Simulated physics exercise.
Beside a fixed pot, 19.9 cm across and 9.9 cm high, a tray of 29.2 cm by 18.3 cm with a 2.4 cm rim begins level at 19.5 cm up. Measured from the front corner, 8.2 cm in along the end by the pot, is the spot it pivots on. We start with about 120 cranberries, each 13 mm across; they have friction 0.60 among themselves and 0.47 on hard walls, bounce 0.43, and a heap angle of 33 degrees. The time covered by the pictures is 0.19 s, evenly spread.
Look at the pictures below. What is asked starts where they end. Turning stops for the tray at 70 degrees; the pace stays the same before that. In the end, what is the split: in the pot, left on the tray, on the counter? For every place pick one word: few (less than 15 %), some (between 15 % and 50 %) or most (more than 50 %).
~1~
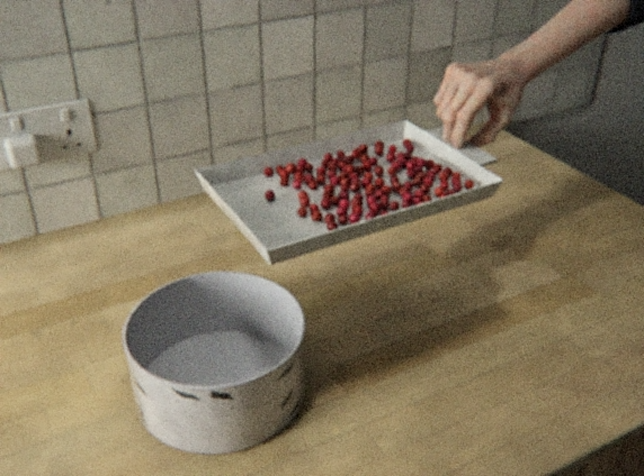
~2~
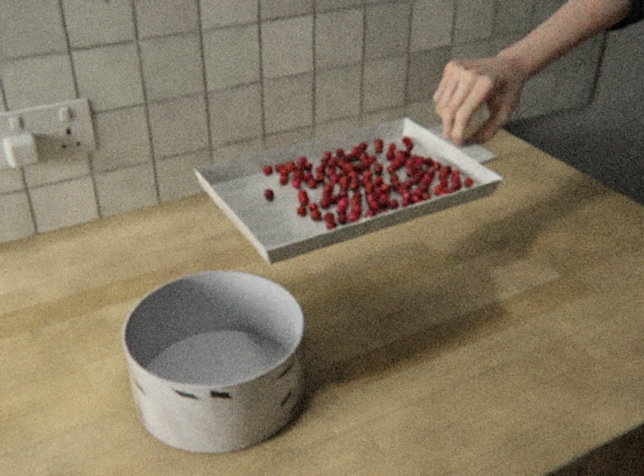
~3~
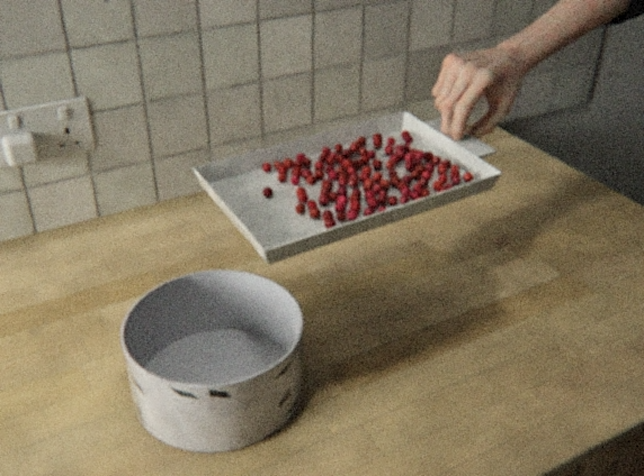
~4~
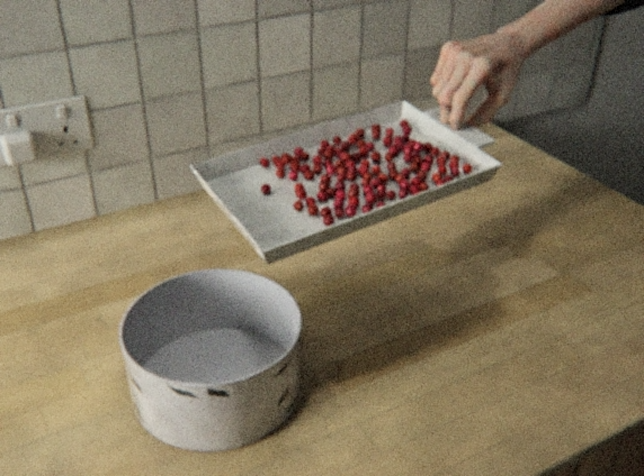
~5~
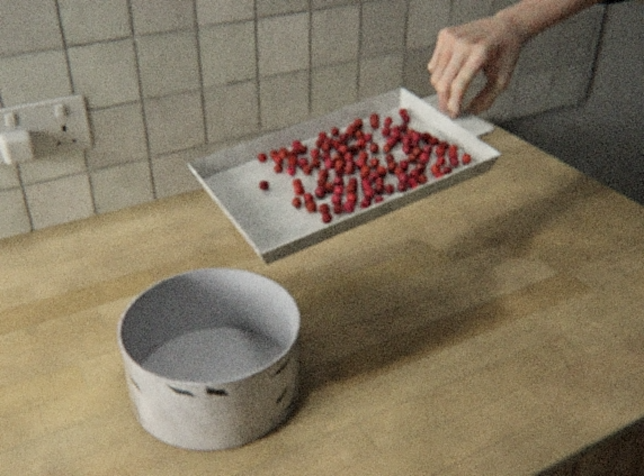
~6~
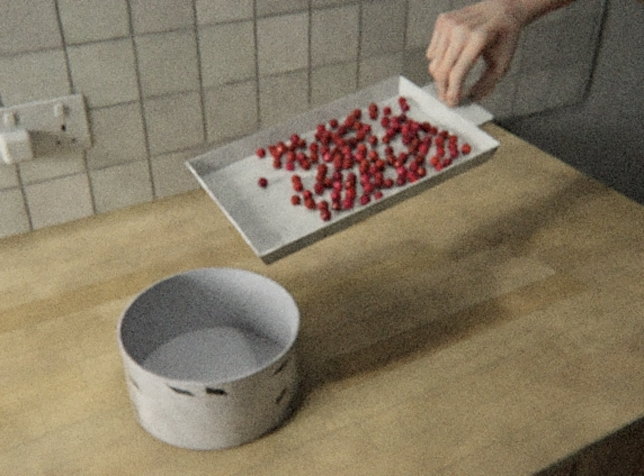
Pot gets some, tray gets most, counter gets few.
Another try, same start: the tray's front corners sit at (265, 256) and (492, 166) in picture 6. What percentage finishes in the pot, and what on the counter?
Pot 5, counter 10.
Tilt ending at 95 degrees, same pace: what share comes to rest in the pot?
It would land at about 95 percent.
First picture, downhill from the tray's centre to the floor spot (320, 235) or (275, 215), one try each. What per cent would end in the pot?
Approximately 45 percent, then 35 percent.
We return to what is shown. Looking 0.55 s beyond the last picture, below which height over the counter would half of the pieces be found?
Some 22 cm.
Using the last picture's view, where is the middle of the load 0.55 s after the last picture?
Close to pixel (264, 217).
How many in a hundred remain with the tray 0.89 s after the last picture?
Value: About 70%.
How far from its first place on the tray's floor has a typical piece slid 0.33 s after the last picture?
Displacement on the tray: Roughly 7 cm.
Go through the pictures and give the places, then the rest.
Tray tilt 0 degrees, front corners at (270, 245) and (494, 179); middle of the pieces at (367, 183); pot at (215, 323), in the first frame.
Tray tilt 1 degrees, front corners at (269, 245) and (494, 177); middle of the pieces at (366, 182), in the second frame.
Tray tilt 2 degrees, front corners at (268, 245) and (493, 172); middle of the pieces at (365, 178), in the third frame.
Tray tilt 5 degrees, front corners at (266, 246) and (492, 163), lowest corner left front; middle of the pieces at (363, 171), in the fourth frame.
Tray tilt 8 degrees, front corners at (264, 247) and (491, 153), lowest corner left front; middle of the pieces at (362, 164), in the fifth frame.
Tray tilt 11 degrees, front corners at (263, 249) and (491, 143), lowest corner left front; middle of the pieces at (360, 158); pot at (210, 319), in the sixth frame.
Then, 0.33 s after the last picture, tilt 40 degrees; the tray holds 100 %, the pot 0 %.
Then, 0.55 s after the last picture, tilt 59 degrees; the tray holds 100 %, the pot 0 %.
Then, 0.89 s after the last picture, tilt 70 degrees; the tray holds 70 %, the pot 25 %.
In the end, pot 35 %, tray 60 %, counter 5 %.
